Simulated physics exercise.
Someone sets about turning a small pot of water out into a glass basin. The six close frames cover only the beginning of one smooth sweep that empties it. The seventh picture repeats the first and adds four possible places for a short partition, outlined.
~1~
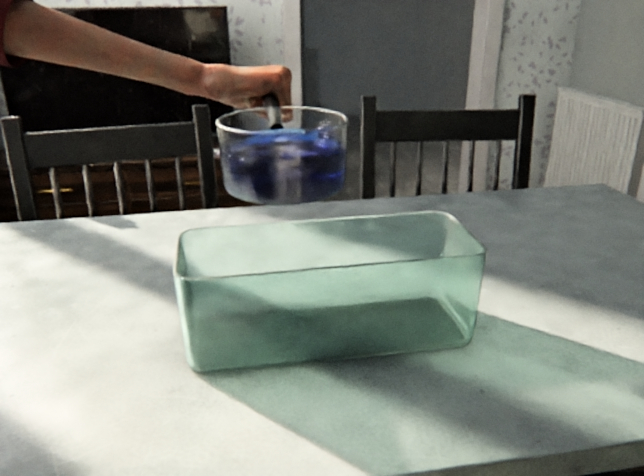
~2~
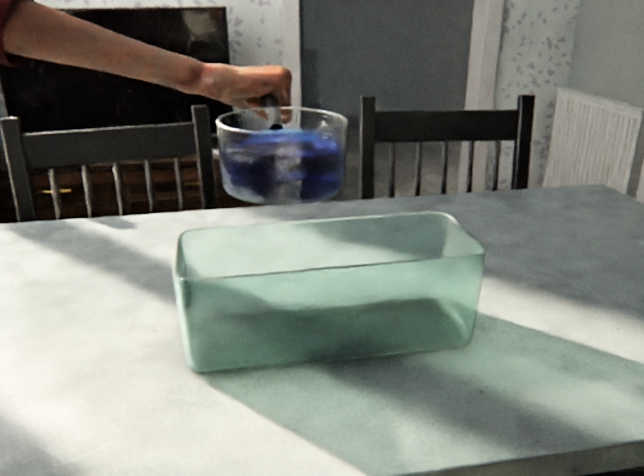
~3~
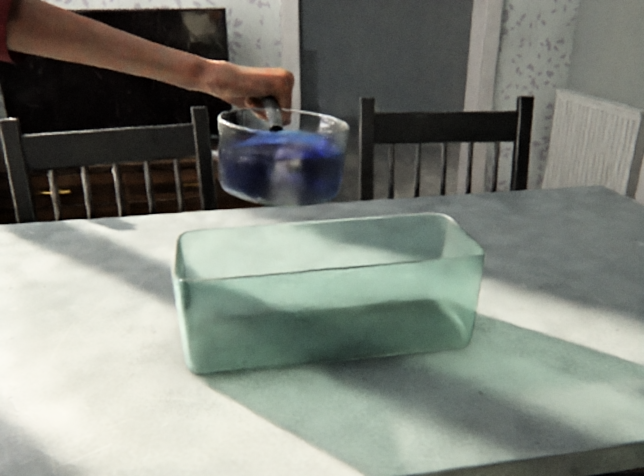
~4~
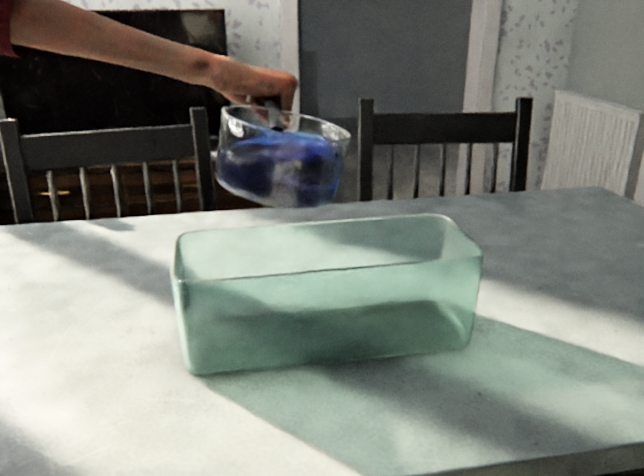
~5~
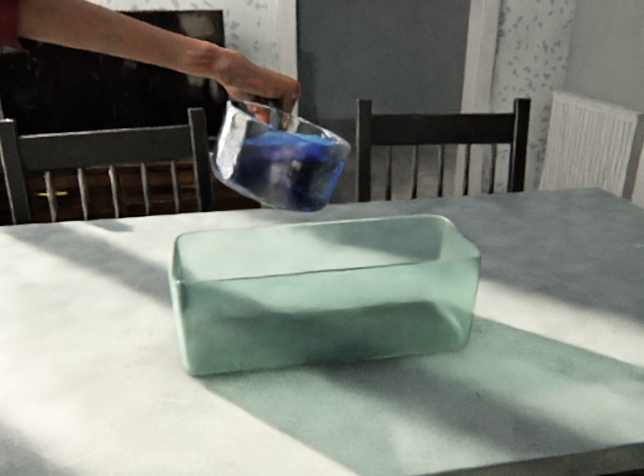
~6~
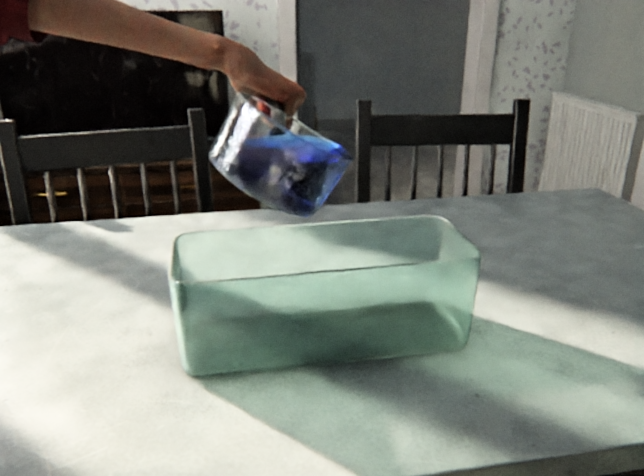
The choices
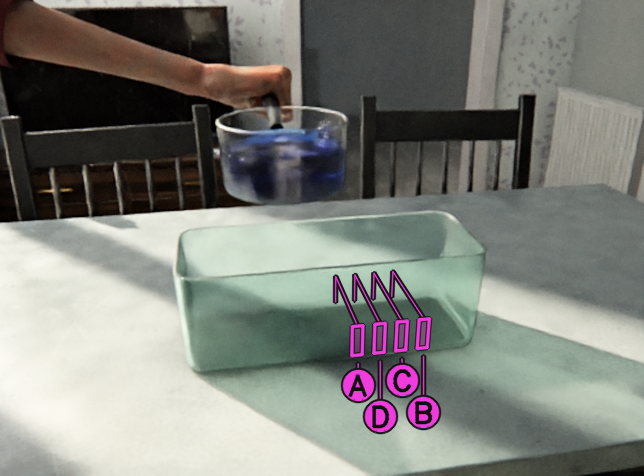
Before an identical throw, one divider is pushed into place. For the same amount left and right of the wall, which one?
C is best.
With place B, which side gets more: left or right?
More ends on the left.
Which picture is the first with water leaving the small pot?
Picture 6.
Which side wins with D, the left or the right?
More ends on the right.
On the marked copy, A at (358, 363); B at (423, 356); C at (402, 358); D at (380, 360).
For place A, about 7 % ends left of the wall and 93 % right of it.
For place B, about 86 % ends left of the wall and 13 % right of it.
For place C, about 51 % ends left of the wall and 49 % right of it.
For place D, about 23 % ends left of the wall and 76 % right of it.
